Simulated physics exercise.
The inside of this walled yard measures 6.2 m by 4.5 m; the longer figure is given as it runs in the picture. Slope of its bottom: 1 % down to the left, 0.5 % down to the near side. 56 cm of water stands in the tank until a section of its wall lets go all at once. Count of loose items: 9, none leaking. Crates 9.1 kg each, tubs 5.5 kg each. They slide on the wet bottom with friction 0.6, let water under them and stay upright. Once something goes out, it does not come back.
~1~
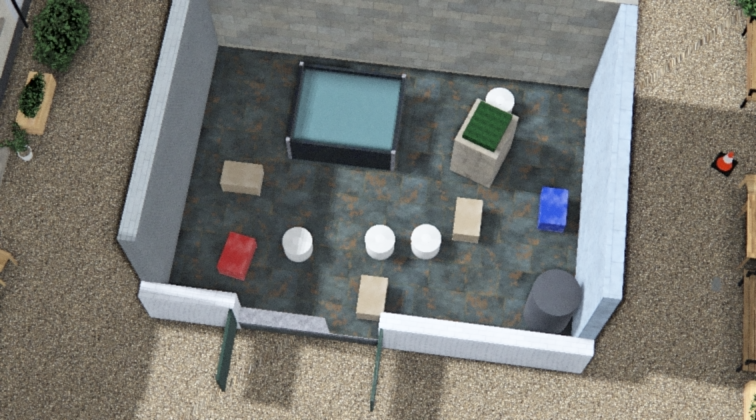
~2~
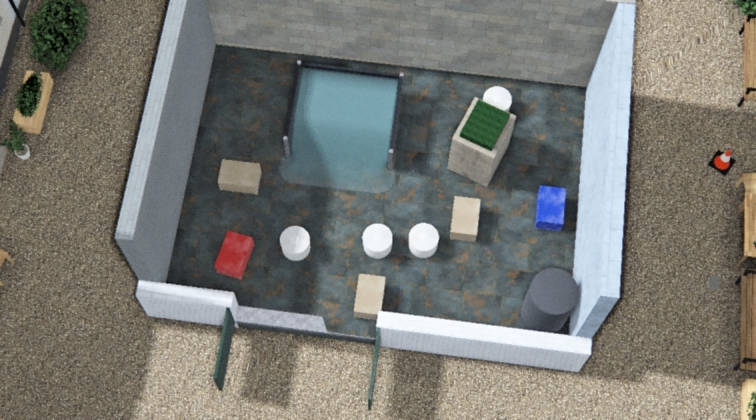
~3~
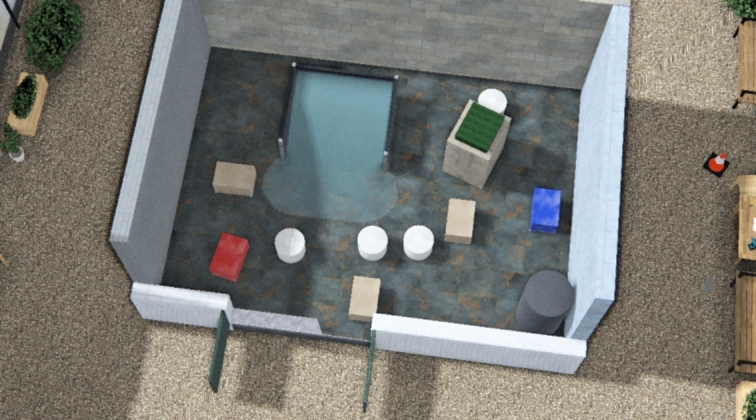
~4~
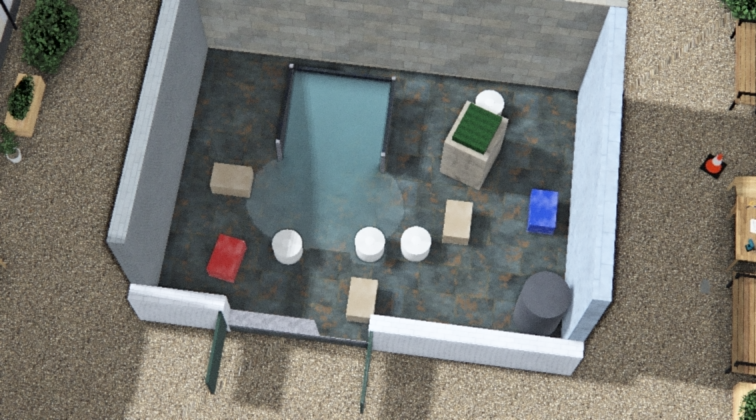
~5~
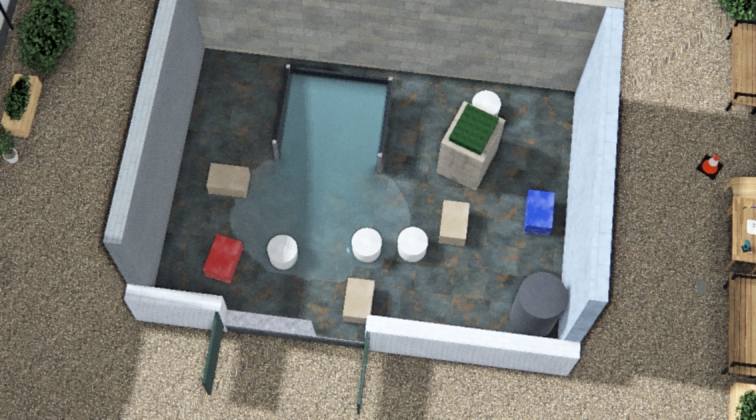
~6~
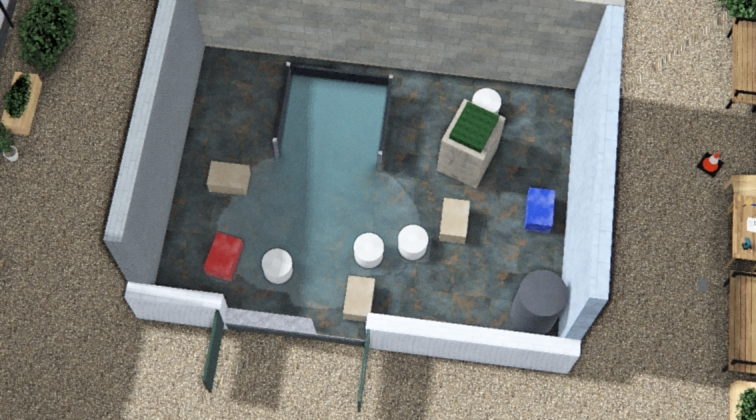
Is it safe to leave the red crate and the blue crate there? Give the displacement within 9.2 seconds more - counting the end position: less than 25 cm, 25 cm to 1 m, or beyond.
My prediction: The red crate will cover a big distance; the blue crate will not really go anywhere.
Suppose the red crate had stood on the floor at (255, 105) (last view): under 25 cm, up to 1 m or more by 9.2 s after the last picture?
I'd say it does not really move.
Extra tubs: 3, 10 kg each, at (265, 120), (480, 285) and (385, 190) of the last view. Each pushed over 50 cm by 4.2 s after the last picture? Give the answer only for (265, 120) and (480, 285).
Taking them in order, they come out smaller and smaller.
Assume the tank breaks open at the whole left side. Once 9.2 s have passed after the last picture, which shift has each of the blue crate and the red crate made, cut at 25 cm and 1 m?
In that case the blue crate does not really move while the red crate winds up well away.
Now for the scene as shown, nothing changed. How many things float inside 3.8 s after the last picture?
At that point I count 1.
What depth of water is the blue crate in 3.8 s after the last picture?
Roughly 2 cm deep.
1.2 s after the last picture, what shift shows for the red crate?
Roughly 80 centimetres by that point.
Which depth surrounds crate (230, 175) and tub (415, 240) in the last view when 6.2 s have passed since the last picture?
Around 2 cm and 2 cm.
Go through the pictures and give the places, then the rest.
The first picture shows the red crate at (236, 253) rests on the ground; the blue crate at (554, 206), on the bottom; 2.0 m2 under water; 0 of 9 have shifted.
The second picture shows the red crate at (234, 252), on the bottom; the blue crate at (552, 205), on the bottom; 2.8 m2 under water; 0 of 9 have shifted.
The third picture shows the red crate at (229, 254), on the bottom; the blue crate at (547, 207) rests on the ground; 3.9 m2 under water; 0 of 9 have shifted.
The fourth picture shows the red crate at (226, 255), on the bottom; the blue crate at (544, 208), on the bottom; water covers 5.0 m2; 0 of 9 have shifted.
The fifth picture shows the red crate at (223, 256), on the bottom; the blue crate at (541, 209), on the bottom; water covers 6.3 m2; 1 of 9 have shifted.
The sixth picture shows the red crate at (223, 253) rests on the ground; the blue crate at (541, 207), on the bottom; water covers 7.5 m2; 2 of 9 have shifted.
Then, 1.2 s after the last picture the red crate is near (173, 272), 0.8 m from its start, afloat; the blue crate is near (541, 207), 0.0 m from its start, aground; 1 of 9 are out; 3 afloat.
Then, 3.8 s after the last picture the red crate is near (209, 114), 2.4 m from its start, aground; the blue crate is near (541, 207), 0.0 m from its start, aground; 1 of 9 are out; 1 afloat.
Then, 6.2 s after the last picture the red crate is near (223, 85), 2.9 m from its start, aground; the blue crate is near (541, 207), 0.0 m from its start, aground; 2 of 9 are out; 0 afloat.
Then, 9.2 s after the last picture the red crate is near (223, 85), 2.9 m from its start, aground; the blue crate is near (541, 207), 0.0 m from its start, aground; 2 of 9 are out; 0 afloat.
